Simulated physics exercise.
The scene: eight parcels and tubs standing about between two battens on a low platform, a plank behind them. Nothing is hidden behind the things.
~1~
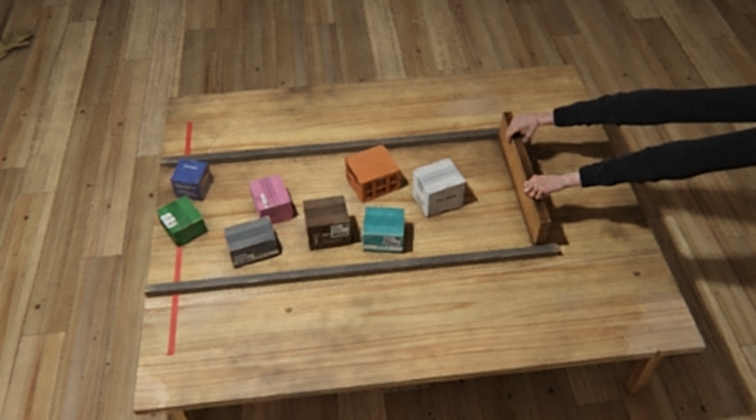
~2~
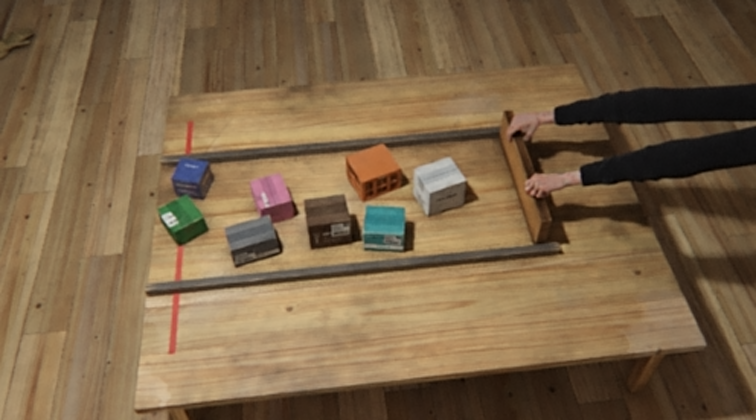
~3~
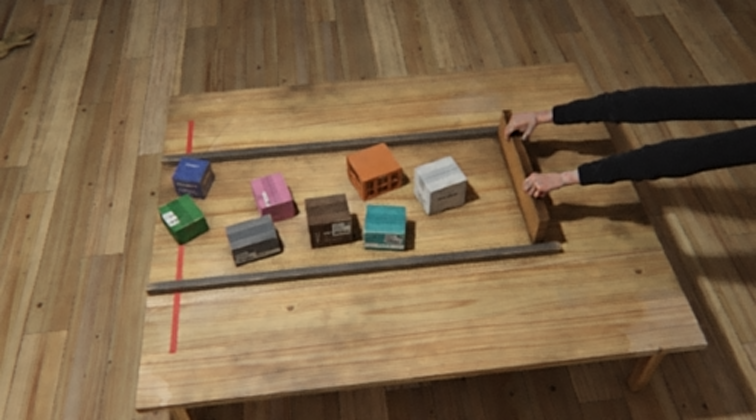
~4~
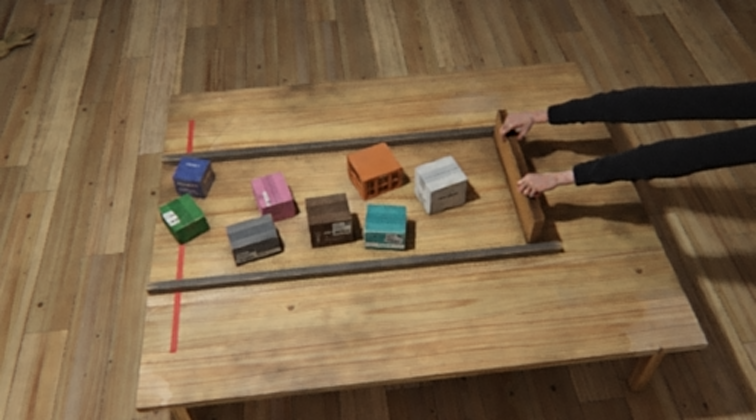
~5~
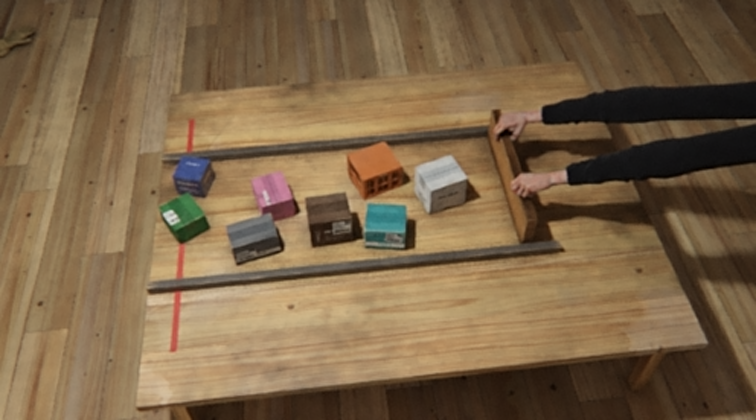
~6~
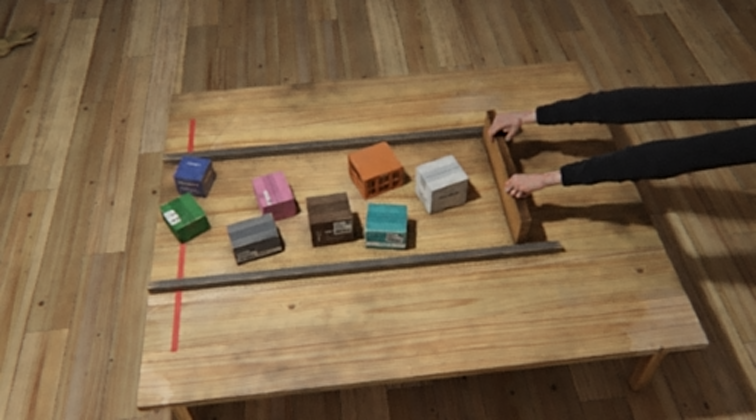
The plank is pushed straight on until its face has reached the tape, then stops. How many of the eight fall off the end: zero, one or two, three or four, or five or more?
In the end the number that fall off is five or more.
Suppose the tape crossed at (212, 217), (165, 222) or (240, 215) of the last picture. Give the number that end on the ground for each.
The counts: 5, 8 and 2.
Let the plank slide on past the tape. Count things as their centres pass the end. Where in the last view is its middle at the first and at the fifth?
First at (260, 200), next at (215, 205).
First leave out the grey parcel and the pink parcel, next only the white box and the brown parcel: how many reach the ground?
It would be 3 and 3.
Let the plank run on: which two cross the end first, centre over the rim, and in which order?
In order: The grey parcel, then the green box.
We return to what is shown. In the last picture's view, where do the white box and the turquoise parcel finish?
First (159, 217), then (158, 253).
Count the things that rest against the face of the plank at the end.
3 of them.
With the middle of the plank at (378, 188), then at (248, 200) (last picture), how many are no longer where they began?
At the one place 4, at the other 8.
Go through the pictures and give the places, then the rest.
The first picture shows green box (182, 221); blue box (192, 180); grey parcel (251, 242); plank (522, 177); tape (182, 223).
The second picture shows blue box (193, 179); turquoise parcel (385, 229).
The third picture shows grey parcel (253, 240); white box (440, 186).
The fourth picture shows green box (184, 219); orange crate (374, 171).
The fifth picture shows blue box (194, 177); brown parcel (329, 220).
The sixth picture shows green box (185, 218); blue box (195, 177); grey parcel (254, 239); plank (504, 176); tape (185, 220).
Soon after, none off yet; green box at rest near (185, 218); blue box at rest near (195, 177); grey parcel at rest near (254, 239).
Then, none off yet; green box at rest near (185, 218); blue box at rest near (195, 177); grey parcel moved about its own width near (188, 246).
By the end, the number that fall off is five or more; fallen, brown parcel, pink parcel, grey parcel, blue box and green box.
